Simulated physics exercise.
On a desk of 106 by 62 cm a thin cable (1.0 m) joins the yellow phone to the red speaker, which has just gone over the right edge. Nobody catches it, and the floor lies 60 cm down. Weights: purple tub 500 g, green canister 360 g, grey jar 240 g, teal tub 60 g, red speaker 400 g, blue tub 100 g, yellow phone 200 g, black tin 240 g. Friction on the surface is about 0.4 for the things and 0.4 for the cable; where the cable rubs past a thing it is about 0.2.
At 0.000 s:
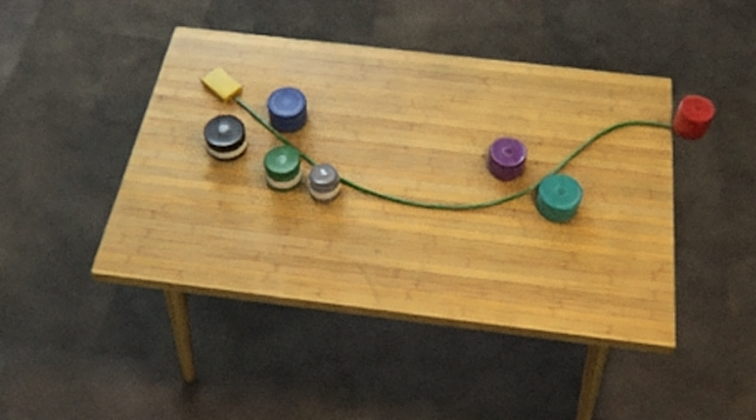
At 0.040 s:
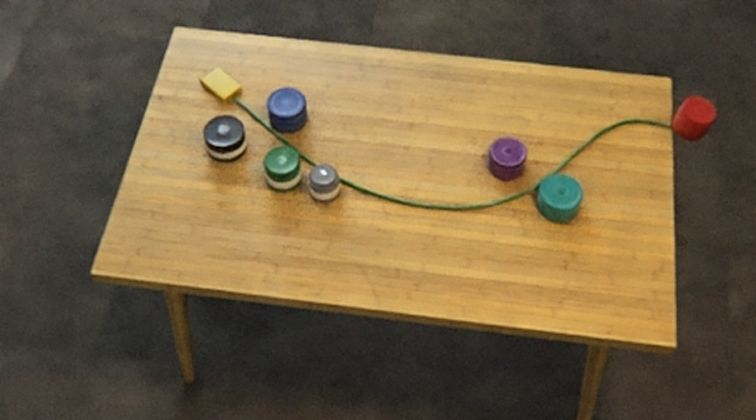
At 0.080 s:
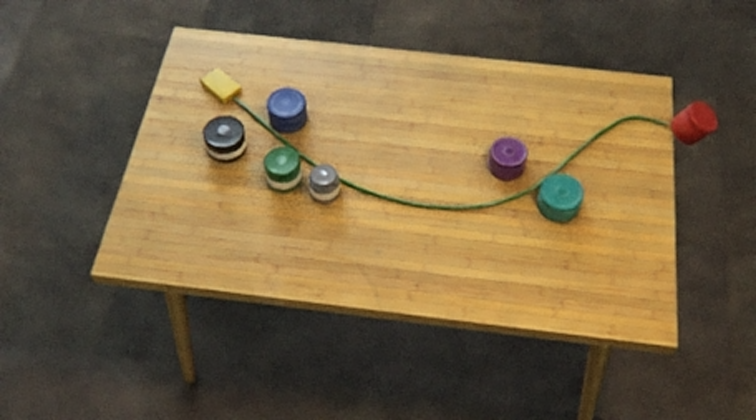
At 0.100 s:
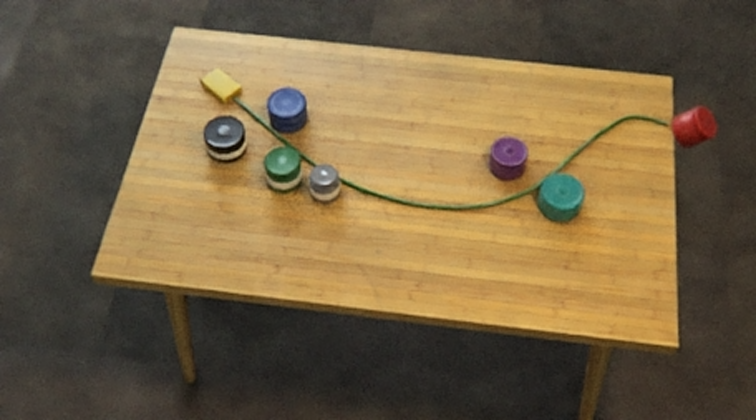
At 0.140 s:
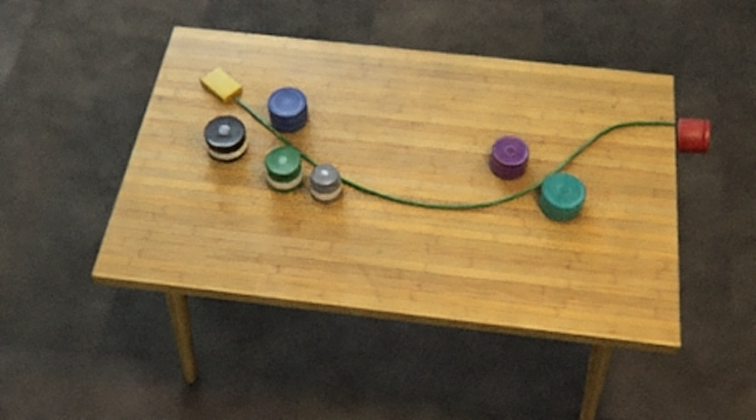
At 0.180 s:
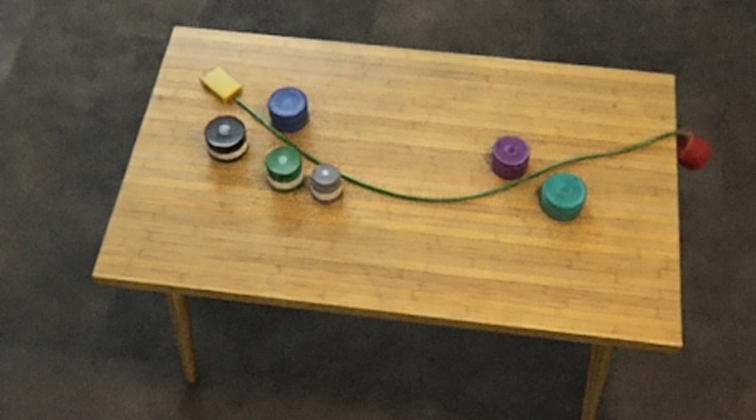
Wooden desk holding tubs, tins and a yellow block, with a red cylinder dropping slightly past the right edge, straightening its green cable.
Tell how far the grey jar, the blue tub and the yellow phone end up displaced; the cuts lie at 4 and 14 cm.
The grey jar barely shifts, the blue tub shifts a middling way, the yellow phone ends far away.
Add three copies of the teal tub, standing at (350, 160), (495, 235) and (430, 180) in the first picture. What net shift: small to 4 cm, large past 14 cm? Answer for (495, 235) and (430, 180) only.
In turn: Small, large.
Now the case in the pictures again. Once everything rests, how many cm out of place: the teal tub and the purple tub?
Teal tub 0 cm, purple tub 0 cm.
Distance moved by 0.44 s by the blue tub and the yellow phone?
About: Blue tub 10 cm, yellow phone 15 cm.
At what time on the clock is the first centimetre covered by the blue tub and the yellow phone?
Blue tub 0.26 s, yellow phone 0.26 s.
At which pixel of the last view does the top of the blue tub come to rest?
Near (318, 67).
At 0.4 s, the cable's tail end at (289, 120); yellow phone 13 cm off its start, blue tub 10 cm off its start, red speaker over the edge.
At 0.7 s, the cable's tail end at (366, 147); yellow phone 29 cm off its start, blue tub 10 cm off its start, red speaker over the edge.
At 0.9 s, the cable's tail end at (438, 163); yellow phone 44 cm off its start at (418, 156), blue tub 10 cm off its start at (318, 67), red speaker over the edge.
At 1.2 s, the cable's tail end at (440, 163); yellow phone 44 cm off its start, blue tub 10 cm off its start, red speaker over the edge.
At 2.4 s, the cable's tail end at (440, 163); yellow phone 44 cm off its start at (420, 156), blue tub 10 cm off its start at (318, 67), grey jar 0 cm off its start at (326, 174), red speaker over the edge.
